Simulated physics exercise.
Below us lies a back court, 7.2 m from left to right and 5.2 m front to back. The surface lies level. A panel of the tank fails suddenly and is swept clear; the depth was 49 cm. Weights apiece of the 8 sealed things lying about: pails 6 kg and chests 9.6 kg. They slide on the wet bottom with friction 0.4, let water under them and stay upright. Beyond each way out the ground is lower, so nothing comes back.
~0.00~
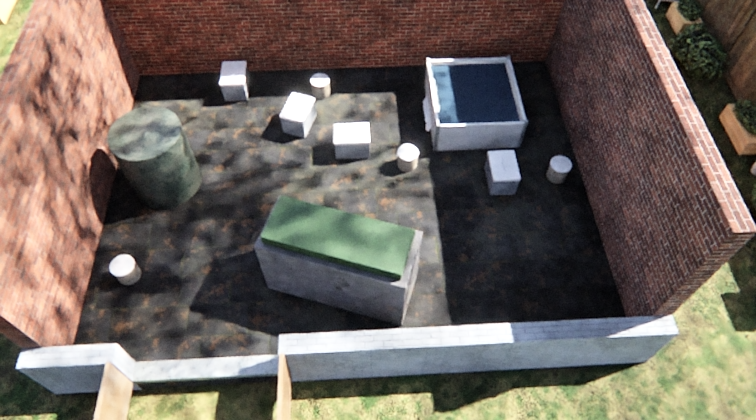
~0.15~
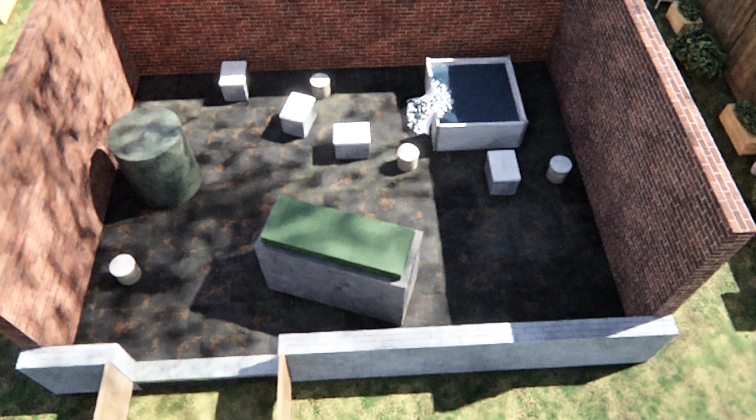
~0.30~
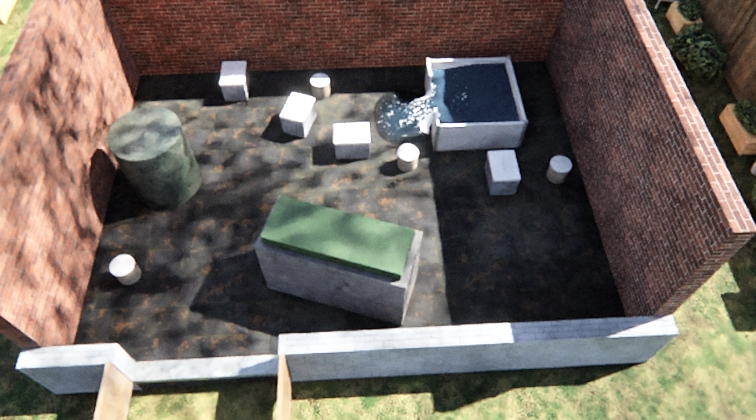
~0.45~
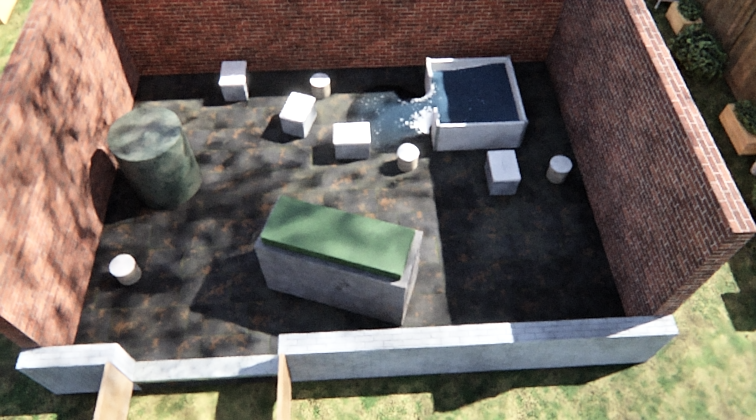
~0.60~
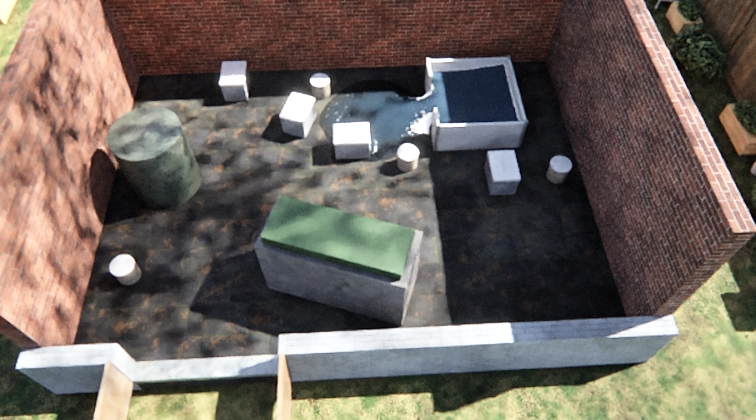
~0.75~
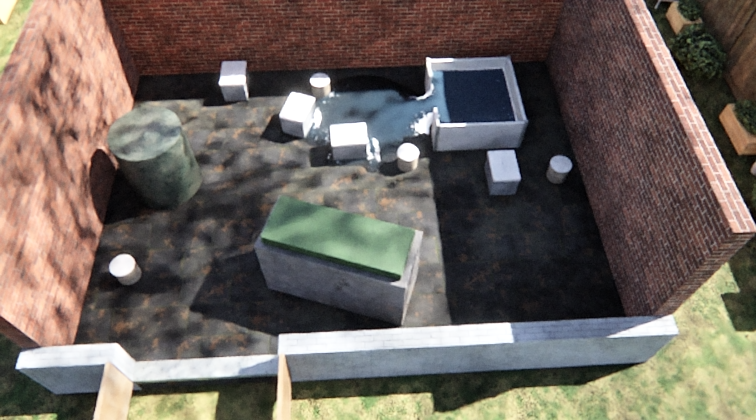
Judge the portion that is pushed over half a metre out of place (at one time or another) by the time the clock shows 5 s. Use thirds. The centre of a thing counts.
That comes to between one and two thirds.
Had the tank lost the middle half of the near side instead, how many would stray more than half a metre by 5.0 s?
Then 1.
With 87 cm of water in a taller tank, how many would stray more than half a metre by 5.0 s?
Then 5.
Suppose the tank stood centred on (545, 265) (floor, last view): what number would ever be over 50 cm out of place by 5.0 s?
Then 0.
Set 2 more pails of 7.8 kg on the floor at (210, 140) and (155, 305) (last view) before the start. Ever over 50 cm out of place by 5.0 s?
In that order: Past it, less.
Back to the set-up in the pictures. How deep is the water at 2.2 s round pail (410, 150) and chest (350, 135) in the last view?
About 1 and 3 cm.
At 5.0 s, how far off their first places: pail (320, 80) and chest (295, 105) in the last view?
In that order: 250 cm, 250 cm.
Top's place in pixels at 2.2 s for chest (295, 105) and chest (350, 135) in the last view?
Near (166, 109) and (249, 185).
After 1.1 s 0 of 8 are over 50 cm from their spots; 0 afloat.
After 2.2 s 4 of 8 are over 50 cm from their spots; 1 afloat.
After 3.5 s 4 of 8 are over 50 cm from their spots; 2 afloat.
After 5.0 s 4 of 8 are over 50 cm from their spots, and 4 have been at some point; 3 afloat.
